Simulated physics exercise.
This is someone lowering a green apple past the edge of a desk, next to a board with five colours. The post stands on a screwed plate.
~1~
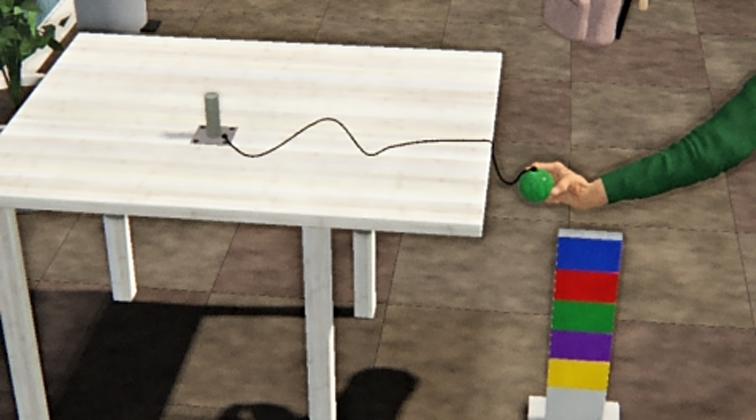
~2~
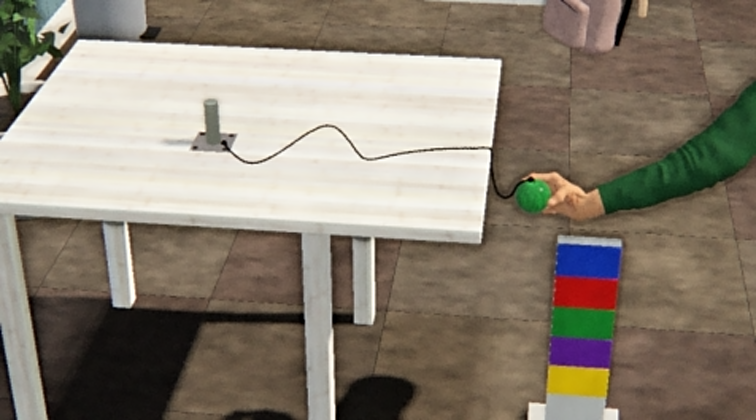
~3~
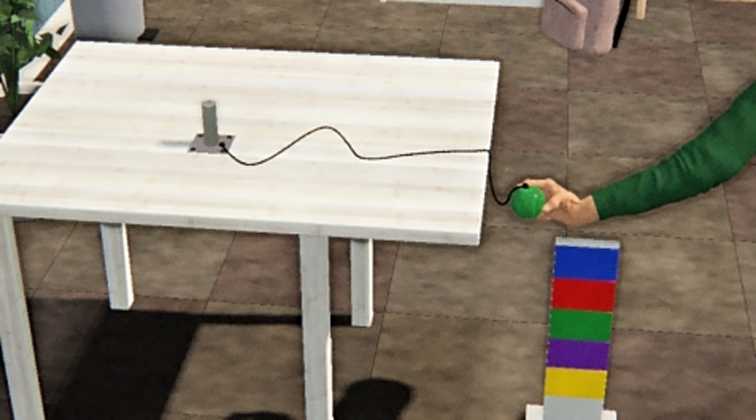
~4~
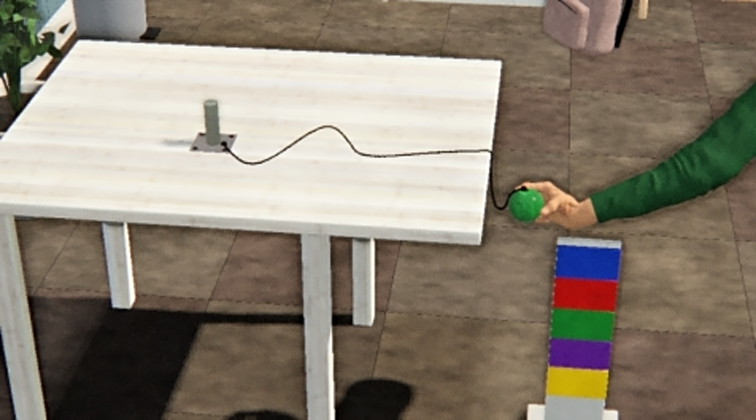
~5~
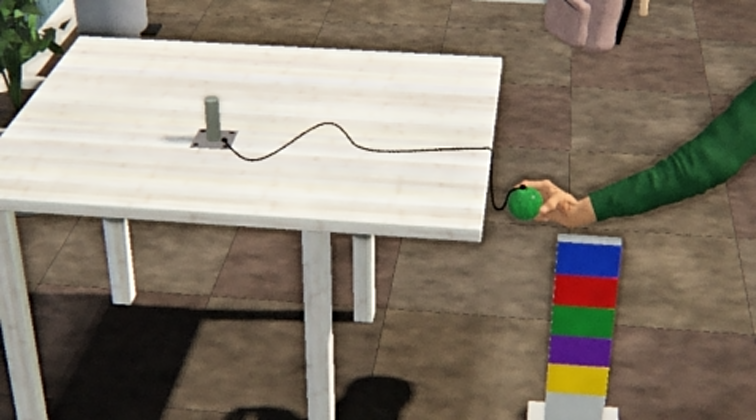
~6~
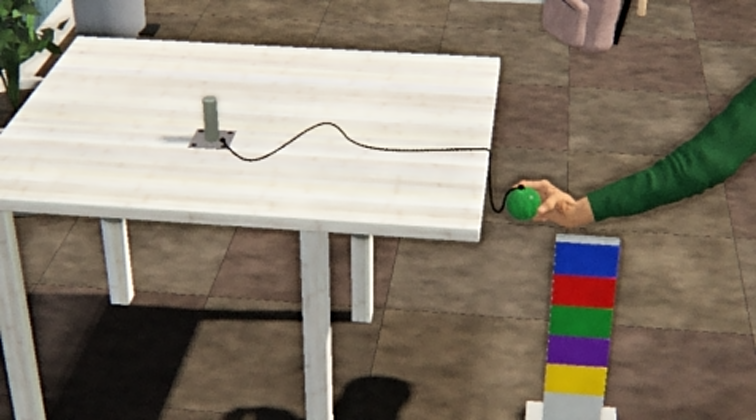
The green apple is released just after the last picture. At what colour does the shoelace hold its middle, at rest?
The purple one.
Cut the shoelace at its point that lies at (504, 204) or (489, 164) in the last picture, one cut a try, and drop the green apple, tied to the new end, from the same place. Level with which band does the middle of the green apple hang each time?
One after the other, green; blue.
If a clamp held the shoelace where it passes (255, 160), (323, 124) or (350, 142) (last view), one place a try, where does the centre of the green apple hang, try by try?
Try by try, around (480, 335), (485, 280) and (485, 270).
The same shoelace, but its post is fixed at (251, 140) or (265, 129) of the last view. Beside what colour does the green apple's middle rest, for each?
Try by try: Yellow; yellow.
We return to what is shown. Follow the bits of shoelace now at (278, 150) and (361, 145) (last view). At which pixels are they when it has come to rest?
At (312, 143), then (449, 148).
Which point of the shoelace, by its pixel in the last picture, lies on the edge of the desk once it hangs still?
The one at (399, 151).
A little later, apple near (514, 332); level with purple.
Next, apple near (456, 329); level with purple.
Later still, apple near (492, 338); level with purple.
When it is over, apple near (478, 337); level with purple. The shoelace holds its middle at purple.
